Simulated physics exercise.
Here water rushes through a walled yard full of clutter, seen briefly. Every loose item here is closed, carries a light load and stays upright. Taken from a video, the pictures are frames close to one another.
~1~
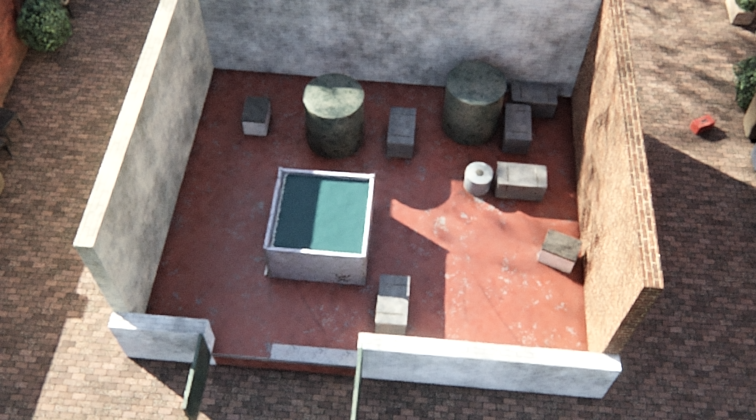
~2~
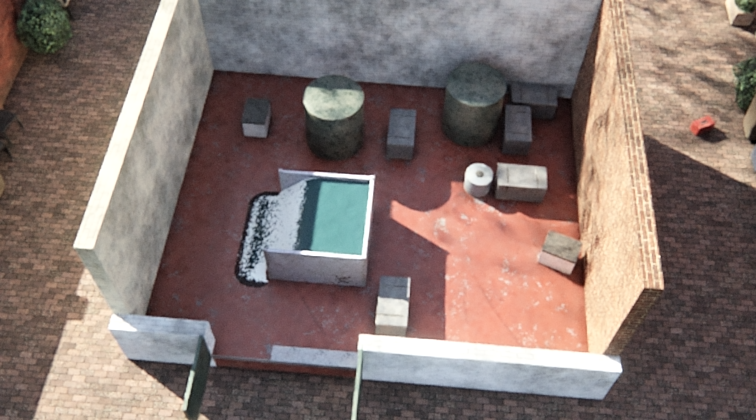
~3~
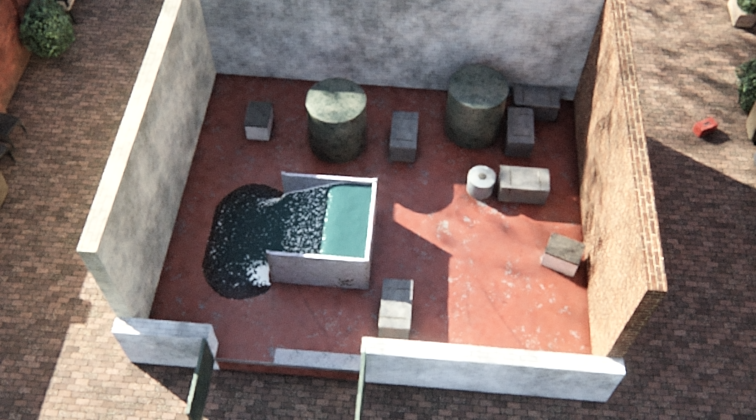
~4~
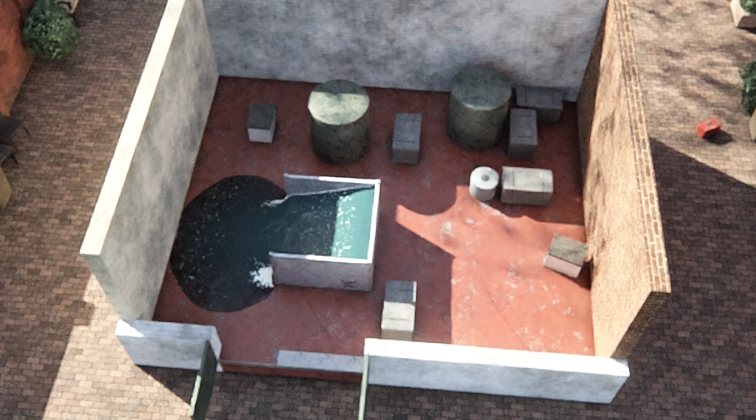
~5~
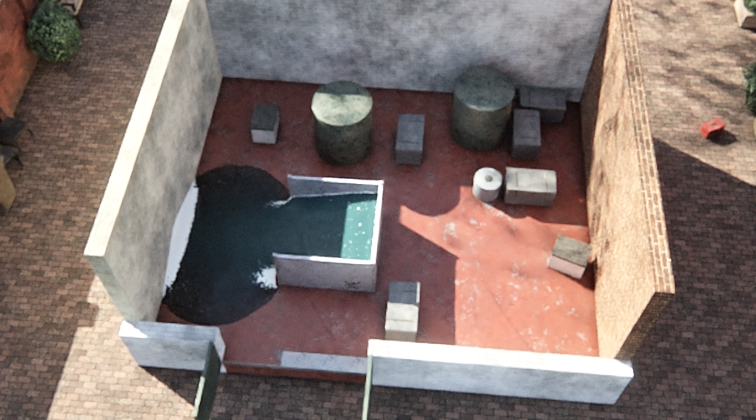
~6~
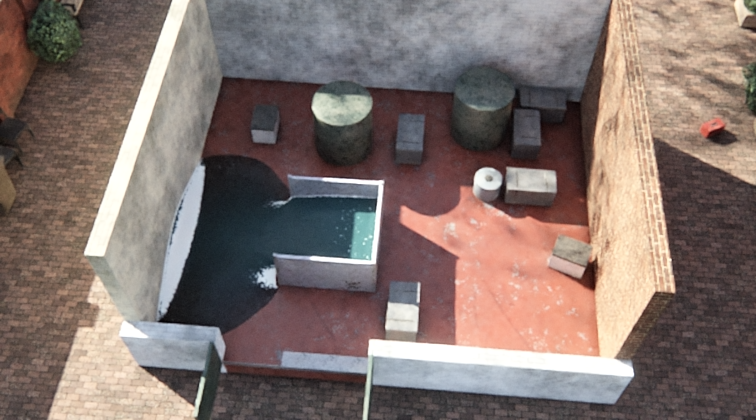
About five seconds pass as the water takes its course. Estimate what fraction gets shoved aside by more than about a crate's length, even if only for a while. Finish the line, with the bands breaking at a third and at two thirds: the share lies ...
The share lies below a third.
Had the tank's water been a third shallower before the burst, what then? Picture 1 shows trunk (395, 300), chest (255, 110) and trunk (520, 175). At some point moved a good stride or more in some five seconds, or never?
Respectively, gets that far, gets that far, never gets that far.
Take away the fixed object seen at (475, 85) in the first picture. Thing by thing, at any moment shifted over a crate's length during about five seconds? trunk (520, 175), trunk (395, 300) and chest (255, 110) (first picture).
In order: Stayed put, got displaced, got displaced.
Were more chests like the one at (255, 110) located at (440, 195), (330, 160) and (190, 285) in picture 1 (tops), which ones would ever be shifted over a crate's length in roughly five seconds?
Result by item: Stays where it is / stays where it is / gets dislodged.
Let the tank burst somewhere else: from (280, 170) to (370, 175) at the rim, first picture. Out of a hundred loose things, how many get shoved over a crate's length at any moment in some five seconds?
Result: Close to 80 %.
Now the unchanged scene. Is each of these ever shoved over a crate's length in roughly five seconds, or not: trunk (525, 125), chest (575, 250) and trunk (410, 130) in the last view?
As listed: Falls short, falls short and falls short.
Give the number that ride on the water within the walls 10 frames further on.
Exactly 0 of them.
A moment on, 0 of 8 are well off their spots; 0 afloat.
Next, 0 of 8 are well off their spots; 0 afloat.
Later, 2 of 8 are well off their spots; 1 afloat.
In the end, 2 of 8 are well off their spots, and 2 have been at some point; 2 afloat.
